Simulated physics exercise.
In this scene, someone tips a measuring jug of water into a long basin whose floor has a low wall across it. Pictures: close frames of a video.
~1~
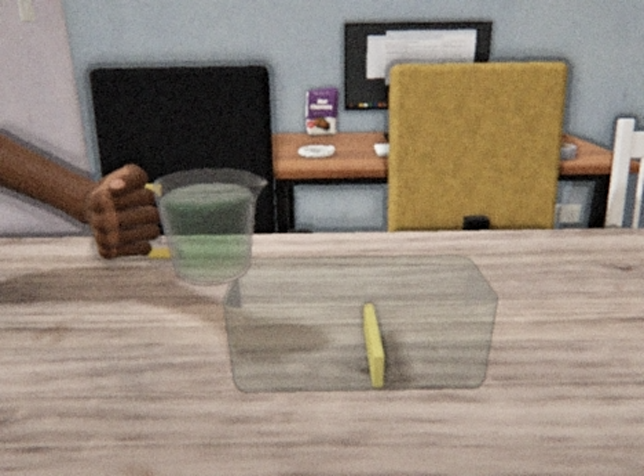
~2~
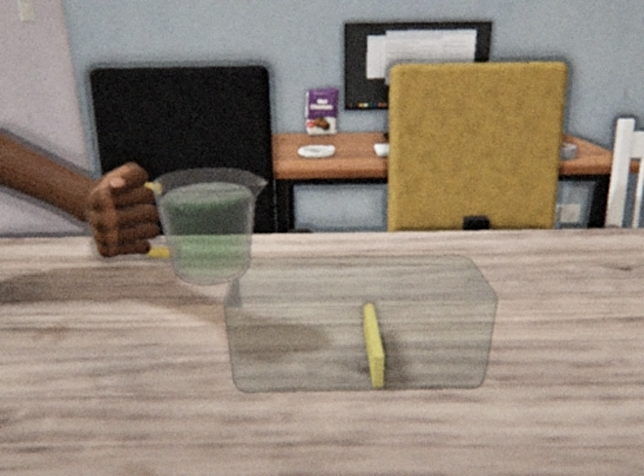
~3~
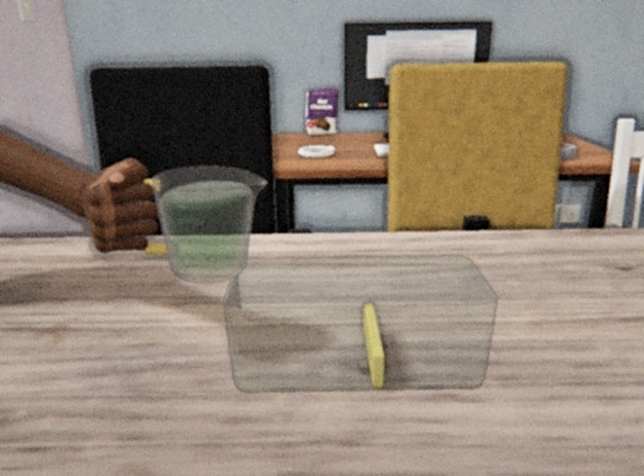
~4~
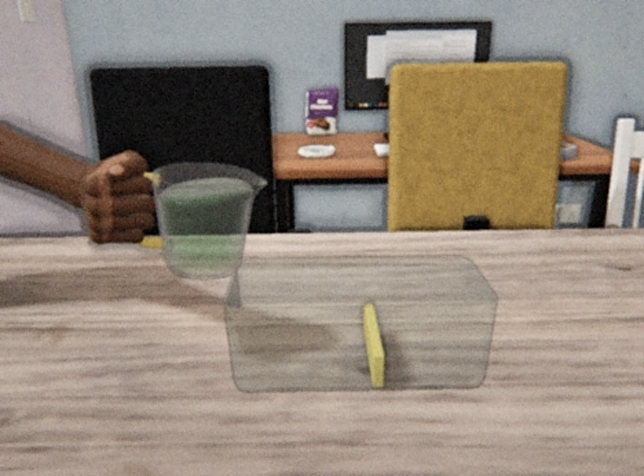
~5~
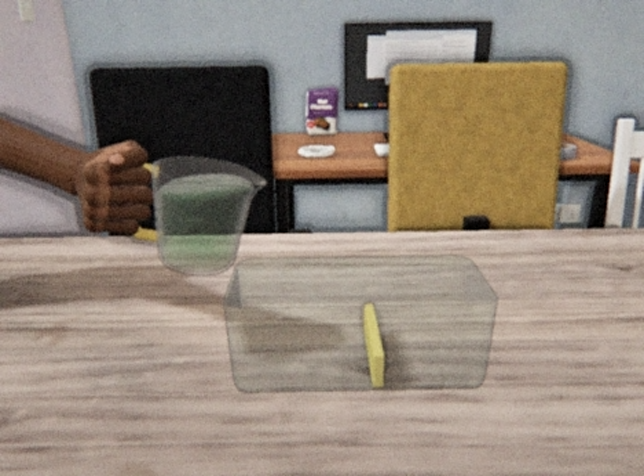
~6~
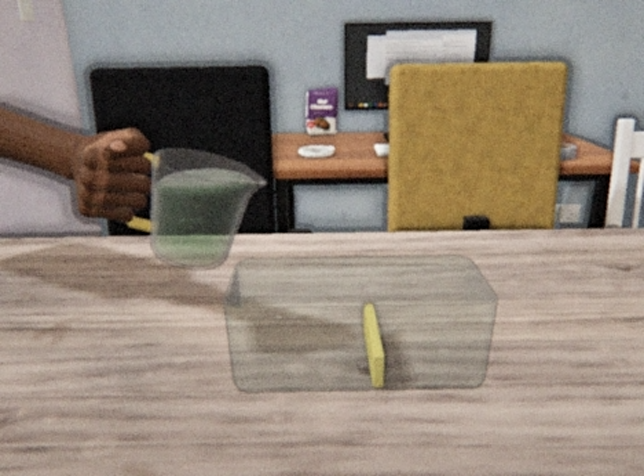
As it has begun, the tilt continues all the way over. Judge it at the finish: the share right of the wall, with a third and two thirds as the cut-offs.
At the finish, the right of the wall has under a third.
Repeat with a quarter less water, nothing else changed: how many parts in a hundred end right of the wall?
It comes to around 15 percent.
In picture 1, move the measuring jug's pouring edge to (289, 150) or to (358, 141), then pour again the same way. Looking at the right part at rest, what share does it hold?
The first start gives some 80 %, the second some 50 %.
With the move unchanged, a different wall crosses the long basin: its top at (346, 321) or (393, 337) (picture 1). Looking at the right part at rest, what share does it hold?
It works out to around 80 per cent for the first and around 15 per cent for the second.
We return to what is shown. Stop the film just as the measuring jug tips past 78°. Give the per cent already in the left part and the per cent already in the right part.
On the left 5 per cent, on the right 0 per cent.
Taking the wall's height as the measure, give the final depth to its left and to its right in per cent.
50 left, 20 right, give or take.
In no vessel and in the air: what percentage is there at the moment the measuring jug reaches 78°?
Roughly 25 percent.
A moment on, the measuring jug is tipped on its side and 70 per cent is still to pour, 6 is left of the wall and 0 right of it.
Next, the measuring jug is tipped right over and 10 per cent is still to pour, 53 is left of the wall and 7 right of it.
Then the measuring jug is tipped right over and 0 per cent is still to pour, 76 is left of the wall and 20 right of it.
Later the measuring jug is tipped right over and 0 per cent is still to pour, 77 is left of the wall and 20 right of it.
At rest 77 per cent lies left of the wall, 20 right of it and 3 outside.
